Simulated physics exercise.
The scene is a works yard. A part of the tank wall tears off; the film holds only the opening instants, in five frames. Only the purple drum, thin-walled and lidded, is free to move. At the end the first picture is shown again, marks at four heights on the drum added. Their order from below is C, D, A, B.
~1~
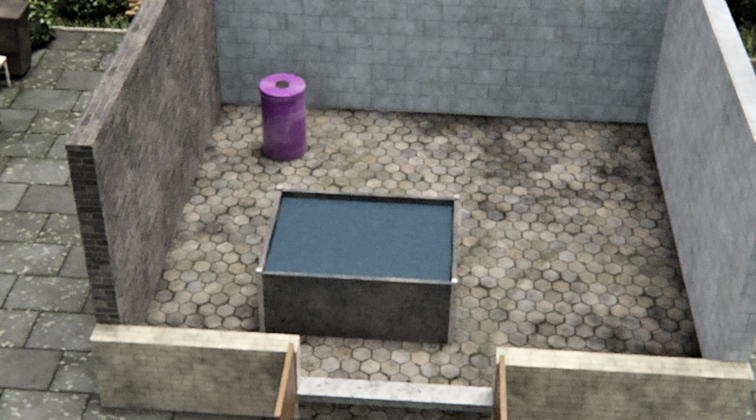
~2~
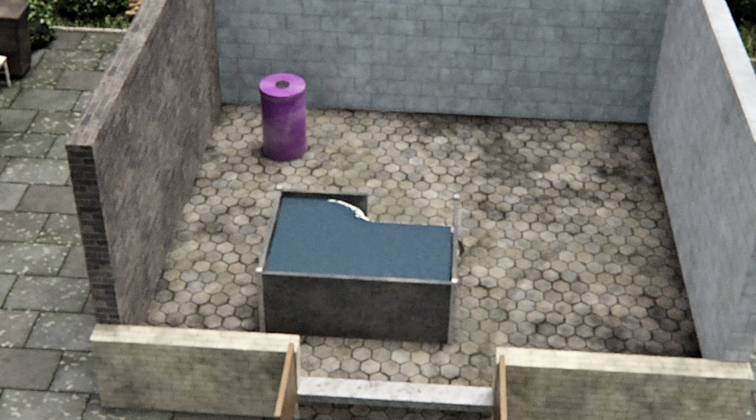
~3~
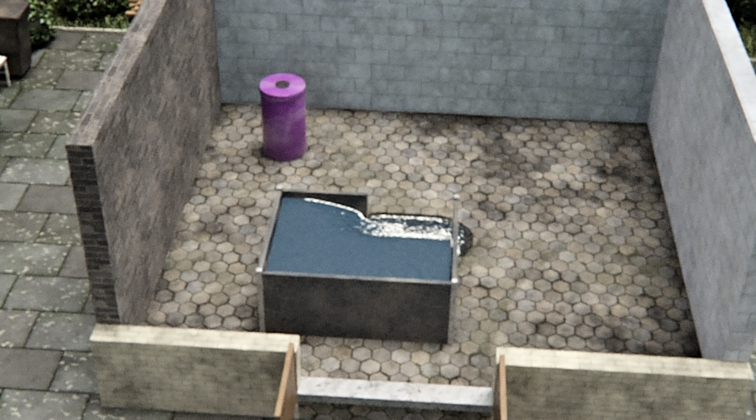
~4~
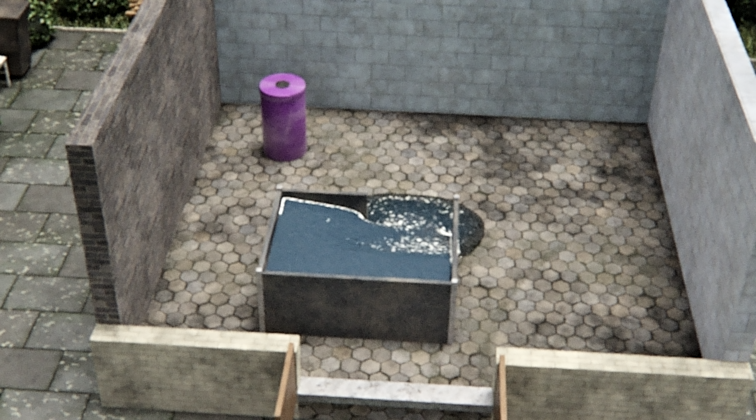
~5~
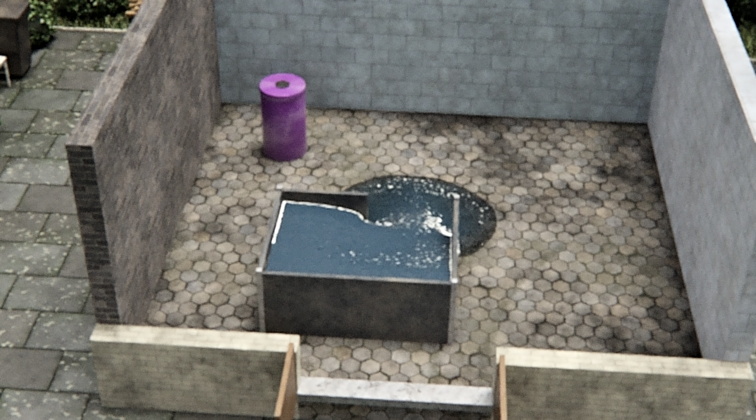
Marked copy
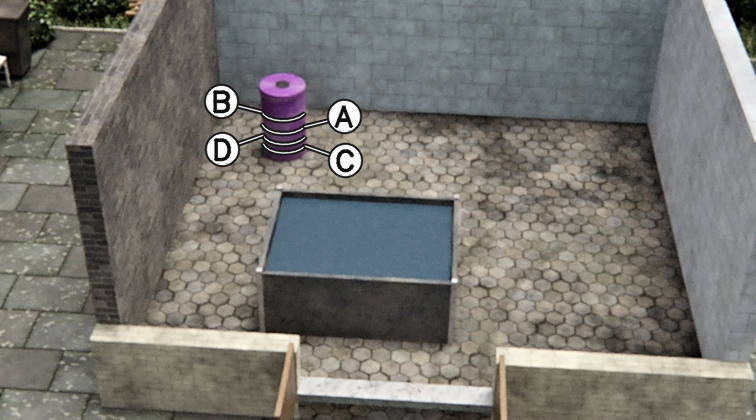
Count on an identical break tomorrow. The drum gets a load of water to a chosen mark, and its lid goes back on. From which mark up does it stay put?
Level C.
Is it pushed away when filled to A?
No.
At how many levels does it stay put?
All four.
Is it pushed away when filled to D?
No.
On the marked copy, A at (281, 133); B at (280, 120); C at (282, 153); D at (281, 144); from the bottom up C, D, A, B.
With A, it does not move.
With B, it does not move.
With C, it does not move.
With D, it does not move.
